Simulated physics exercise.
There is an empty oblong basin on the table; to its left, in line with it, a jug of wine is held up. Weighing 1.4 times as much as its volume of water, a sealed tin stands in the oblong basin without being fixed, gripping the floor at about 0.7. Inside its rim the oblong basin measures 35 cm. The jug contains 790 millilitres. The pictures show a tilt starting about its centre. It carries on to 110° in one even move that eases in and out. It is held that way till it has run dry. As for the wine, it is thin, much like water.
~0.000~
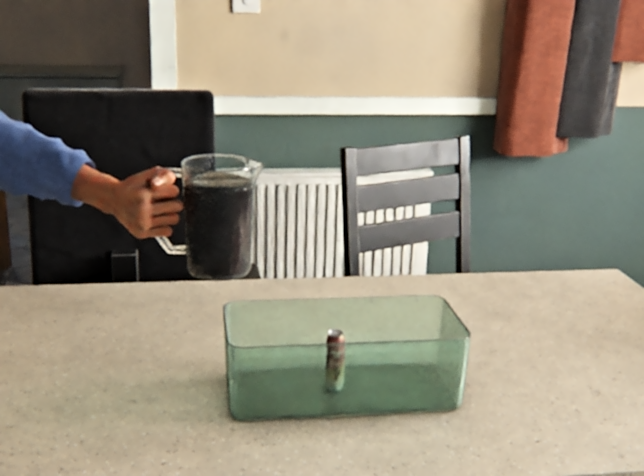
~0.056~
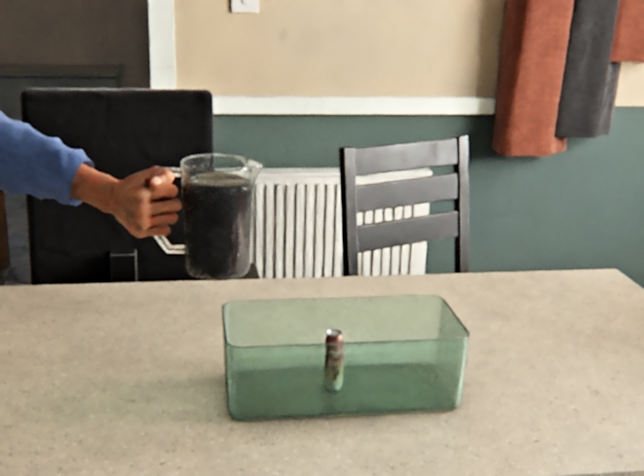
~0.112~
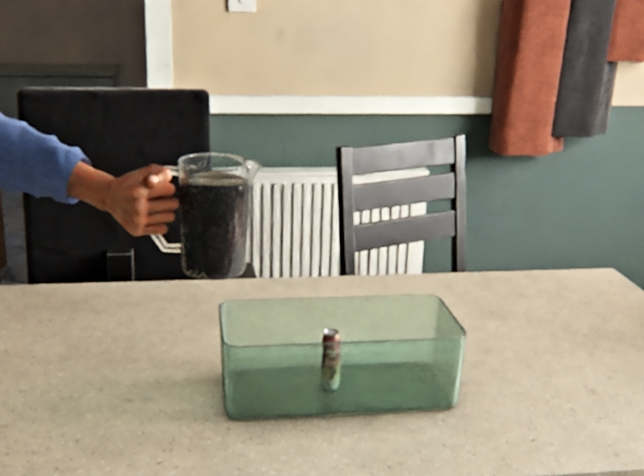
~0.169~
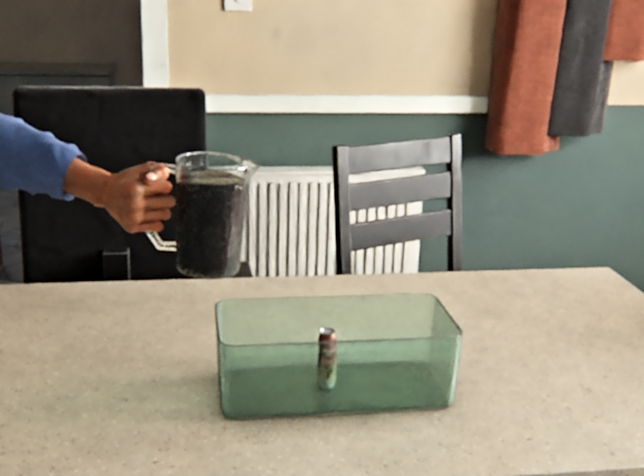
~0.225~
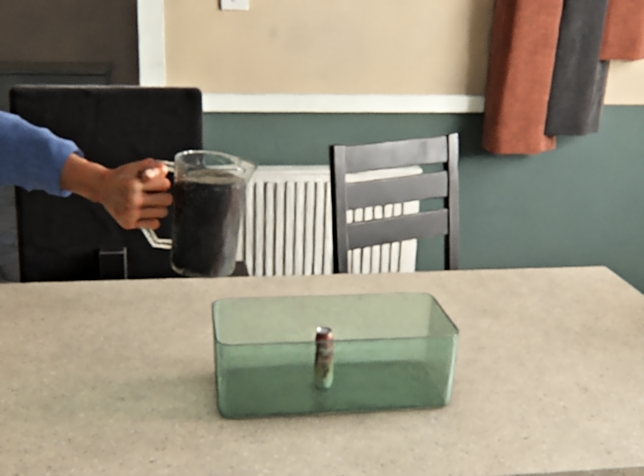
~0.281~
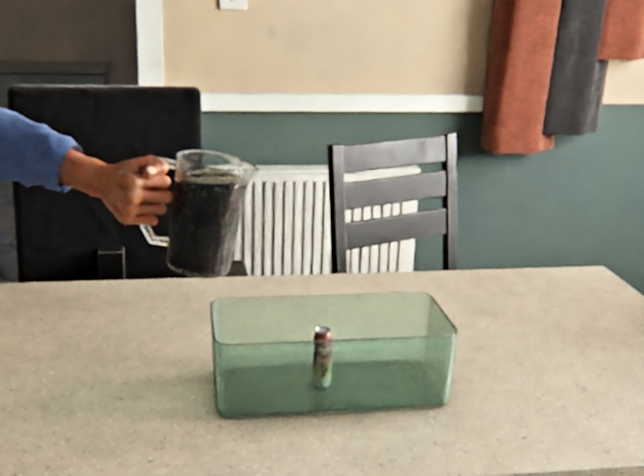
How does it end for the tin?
The tin goes down.
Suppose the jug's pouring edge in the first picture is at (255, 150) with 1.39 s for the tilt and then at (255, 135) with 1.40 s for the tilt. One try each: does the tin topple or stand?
Run one: It tumbles. Run two: It tumbles.
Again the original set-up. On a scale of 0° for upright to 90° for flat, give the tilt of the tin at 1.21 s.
It sits at roughly 0°.
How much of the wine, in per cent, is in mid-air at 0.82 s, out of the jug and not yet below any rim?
Estimate: Some 8 % of the total.
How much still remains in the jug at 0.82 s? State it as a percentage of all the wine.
Around 92 in a hundred.
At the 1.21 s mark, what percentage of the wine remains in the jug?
44 per cent or thereabouts.
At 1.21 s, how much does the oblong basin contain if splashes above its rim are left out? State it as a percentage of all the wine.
Close to 36 in a hundred.
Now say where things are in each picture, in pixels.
In the first frame, it leans 0°; its right rim is at (264, 164); the wine meets the walls at (184, 181) and (252, 180); the oblong basin's rim runs from (226, 325) to (457, 317); the tin's top is at (336, 335).
In the second frame, it leans 0°; its right rim is at (264, 164); the wine meets the walls at (184, 180) and (251, 180).
In the third frame, it leans 1°; its right rim is at (262, 164); the wine meets the walls at (181, 179) and (249, 180).
In the fourth frame, it leans 3°; its right rim is at (259, 165); the wine meets the walls at (178, 179) and (246, 179).
In the fifth frame, it leans 5°; its right rim is at (258, 166); the wine meets the walls at (176, 178) and (245, 178).
In the sixth frame, it leans 8°; its right rim is at (259, 168); the wine meets the walls at (176, 178) and (247, 178).
Then, 0.82 s in, the tilt is 59° and 91 per cent is still to pour; the tin stands where it began.
Then, 1.21 s in, the tilt is 96° and 44 per cent is still to pour; the tin stands where it began.
Then, 1.62 s in, the tilt is 110° and 2 per cent is still to pour; the tin lies on its side.
Then, 2.07 s in, the tilt is 110° and 0 per cent is still to pour; the tin lies on its side.
Finally, the tin lies on its side.
